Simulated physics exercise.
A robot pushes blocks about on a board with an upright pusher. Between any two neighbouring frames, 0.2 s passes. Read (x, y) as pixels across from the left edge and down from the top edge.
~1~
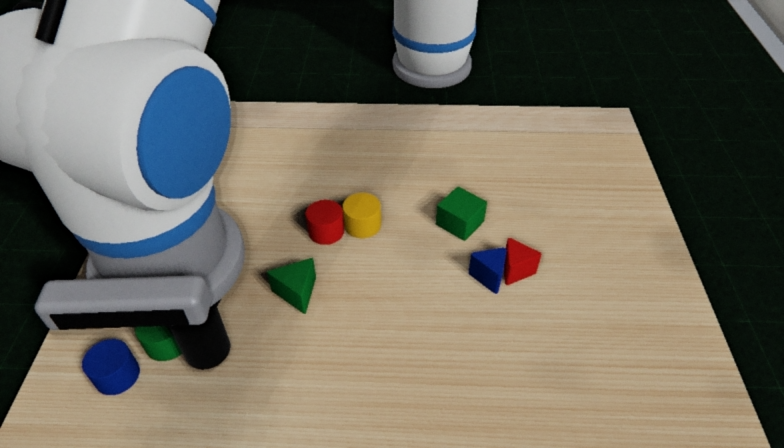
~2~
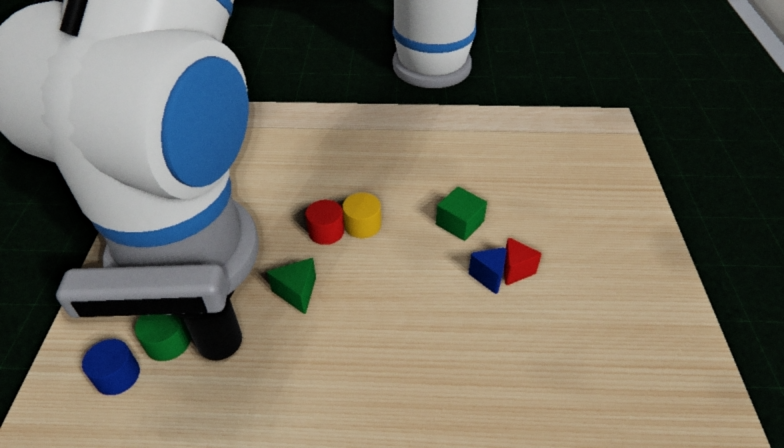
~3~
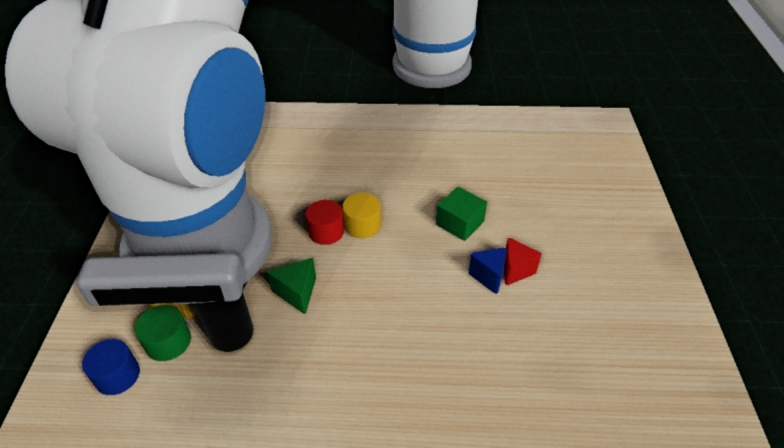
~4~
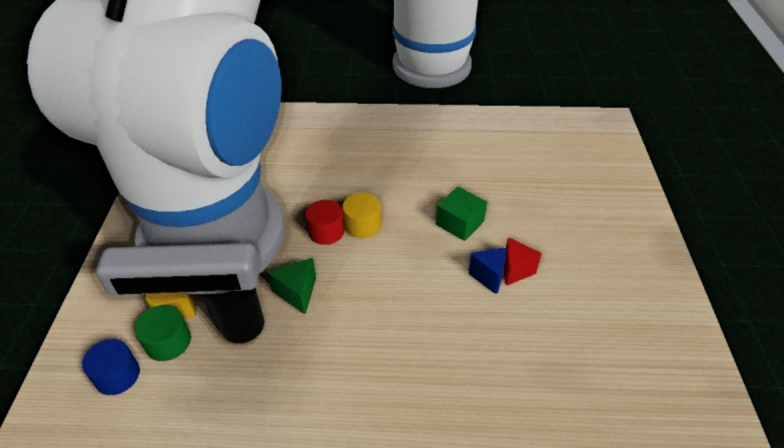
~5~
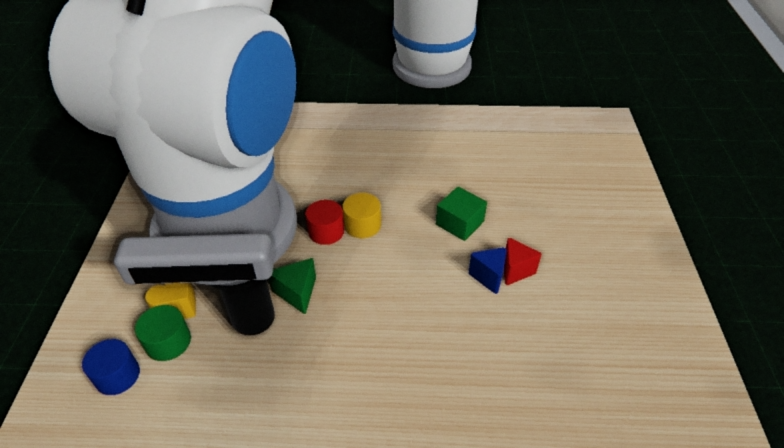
In the video, a white and blue robot arm with a black upright pusher moves a short way right and slightly away from the viewer over a wooden board, revealing a yellow block, while the scattered coloured blocks stay still.
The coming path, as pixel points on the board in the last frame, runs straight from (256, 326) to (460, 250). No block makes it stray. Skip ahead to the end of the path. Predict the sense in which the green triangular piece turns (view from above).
Viewed from above, counterclockwise.
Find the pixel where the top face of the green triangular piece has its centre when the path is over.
Top centre: (320, 252).
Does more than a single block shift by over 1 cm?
No, that is not what happens.
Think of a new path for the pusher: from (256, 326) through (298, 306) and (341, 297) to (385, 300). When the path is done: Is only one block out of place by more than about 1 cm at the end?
Yes.
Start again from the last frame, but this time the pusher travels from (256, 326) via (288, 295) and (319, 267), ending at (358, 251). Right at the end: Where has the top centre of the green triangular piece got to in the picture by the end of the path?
The centre of its top will be at (388, 221).
The first path, step by step. One third of the way, pusher at (328, 291); green triangular piece at (318, 253), turned 50° anticlockwise.
Two thirds of the way, pusher at (398, 265); green triangular piece at (320, 252), turned 60° anticlockwise.
At the end, pusher at (461, 242); green triangular piece at (320, 252), turned 60° anticlockwise; green four-sided block at (464, 201); blue triangular piece still.
